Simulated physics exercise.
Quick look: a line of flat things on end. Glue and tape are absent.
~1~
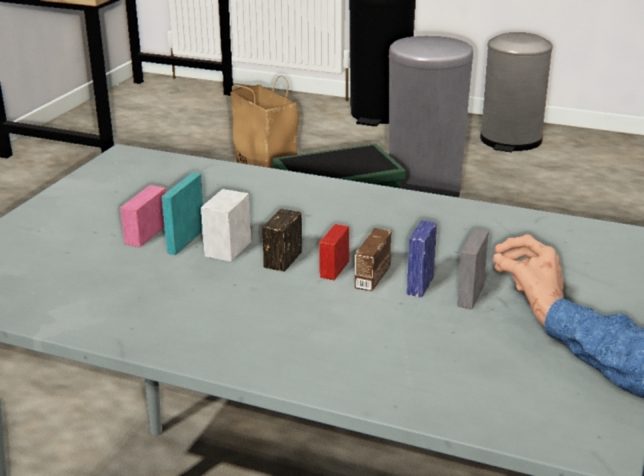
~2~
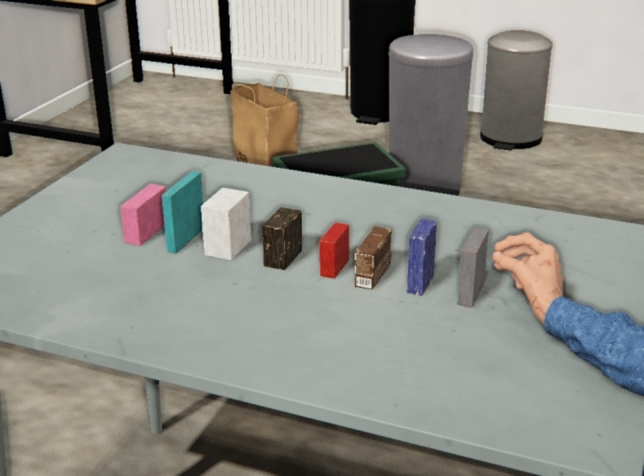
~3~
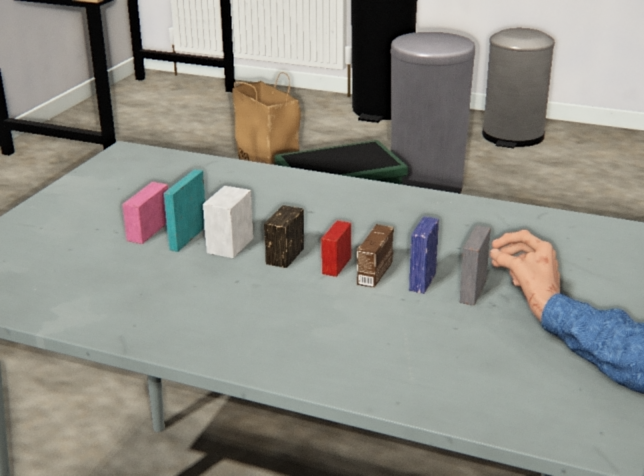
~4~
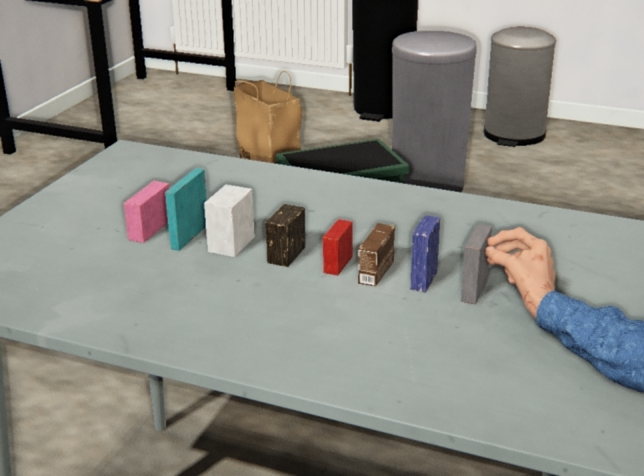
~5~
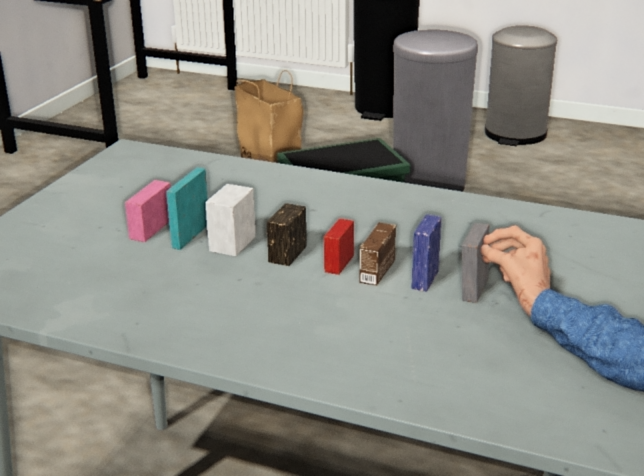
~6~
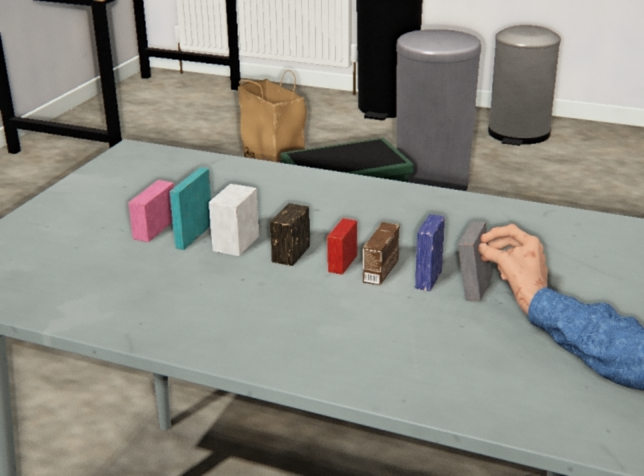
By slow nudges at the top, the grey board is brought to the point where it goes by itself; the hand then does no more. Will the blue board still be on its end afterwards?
No, it comes down.
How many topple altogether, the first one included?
4 altogether.
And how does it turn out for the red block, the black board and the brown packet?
The red block tumbles, the black board stays up and the brown packet tumbles.
Then, 0.40 s later than the last frame, grey board 69° over; blue board tilted by 35° near (404, 249); brown packet tilted by 5°.
Then, 0.60 s later than the last frame, grey board 90° over; blue board tilted by 56° near (393, 253); brown packet tilted by 38°; red block tilted by 15°.
Then, 1.00 s later than the last frame, grey board 90° over; blue board tilted by 67° near (391, 256); brown packet tilted by 61°; red block on its side.
When it is over, lying over on the table, red block, blue board and brown packet; the other 3 as before. End places, in pixels of the last picture, blue board near (393, 258).
